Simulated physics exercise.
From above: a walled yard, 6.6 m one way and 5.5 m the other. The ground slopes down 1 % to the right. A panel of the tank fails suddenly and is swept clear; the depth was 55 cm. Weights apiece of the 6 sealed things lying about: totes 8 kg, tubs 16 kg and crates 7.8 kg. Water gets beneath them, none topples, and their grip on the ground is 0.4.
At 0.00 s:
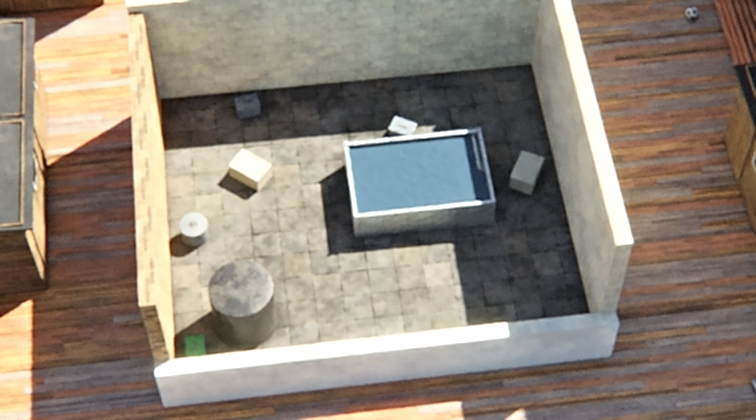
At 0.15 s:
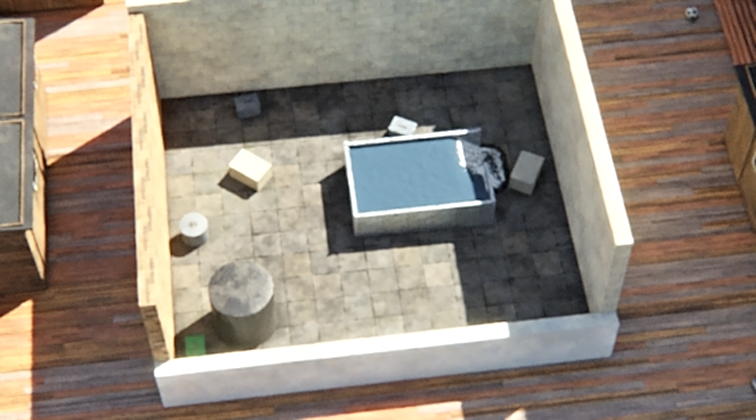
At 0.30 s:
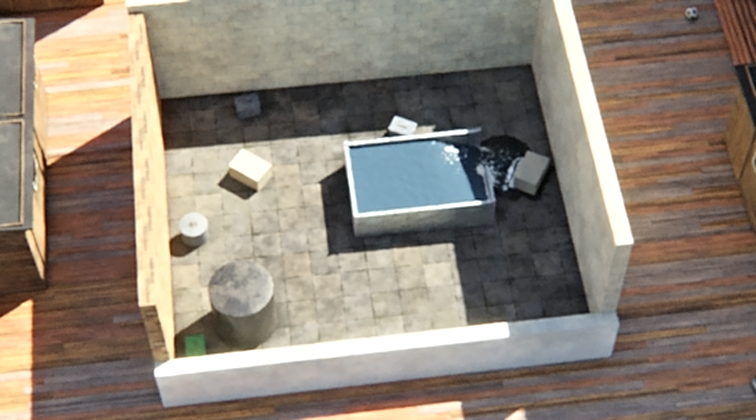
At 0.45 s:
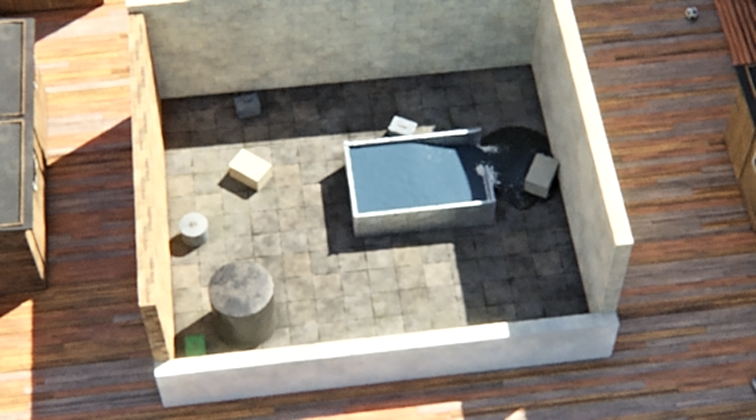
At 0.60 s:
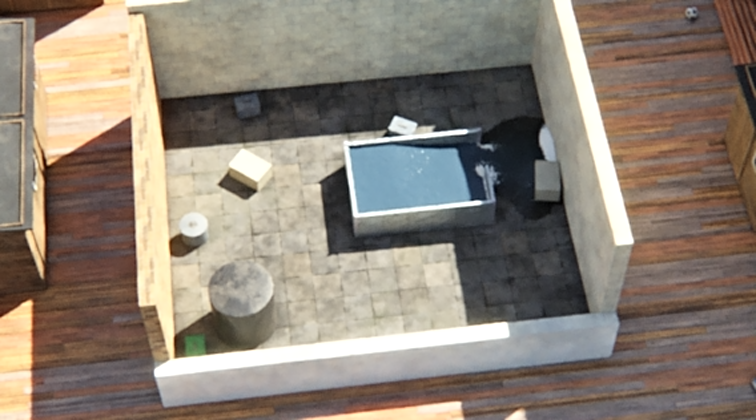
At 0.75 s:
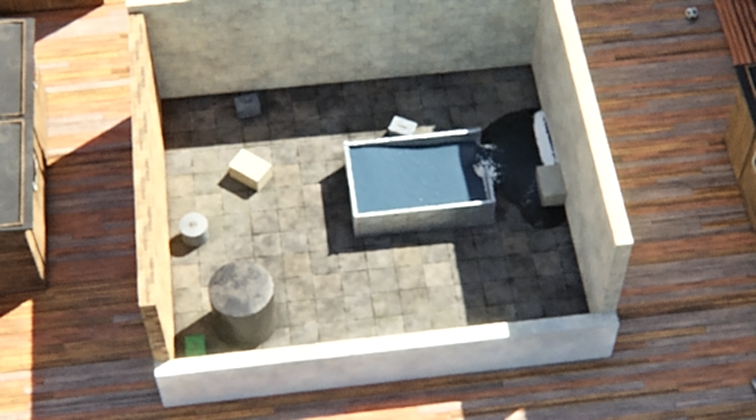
At first, a rectangular tank of water sits in a walled yard among scattered blocks and a drum. Then water bursts through the tank's right side and spreads darkly across the paving, pushing the nearest pale block right to the wall, while the other objects stay put.
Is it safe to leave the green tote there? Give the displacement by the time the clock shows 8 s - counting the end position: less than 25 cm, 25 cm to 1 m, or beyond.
The green tote holds its place.
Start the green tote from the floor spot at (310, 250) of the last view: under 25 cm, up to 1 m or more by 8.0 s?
It barely shifts.
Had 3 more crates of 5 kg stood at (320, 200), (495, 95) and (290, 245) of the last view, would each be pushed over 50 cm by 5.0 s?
In that order: Short of it, more, under.
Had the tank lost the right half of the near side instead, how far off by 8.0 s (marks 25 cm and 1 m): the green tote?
In that case the green tote gets carried off.
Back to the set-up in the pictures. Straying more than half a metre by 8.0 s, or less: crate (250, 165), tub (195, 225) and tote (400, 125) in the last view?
In turn: Over, under, over.
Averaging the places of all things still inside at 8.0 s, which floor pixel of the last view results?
Around (251, 220).
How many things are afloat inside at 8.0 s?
I count 0.
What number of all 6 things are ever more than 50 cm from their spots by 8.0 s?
I count 3.
After 1.6 s the green tote is near (195, 346), 0.0 m from its start, aground; 0 afloat.
After 3.6 s the green tote is near (195, 346), 0.0 m from its start, aground; 0 afloat.
After 5.6 s the green tote is near (195, 346), 0.0 m from its start, aground; 0 afloat.
After 8.0 s the green tote is near (195, 346), 0.0 m from its start, aground; 0 afloat.
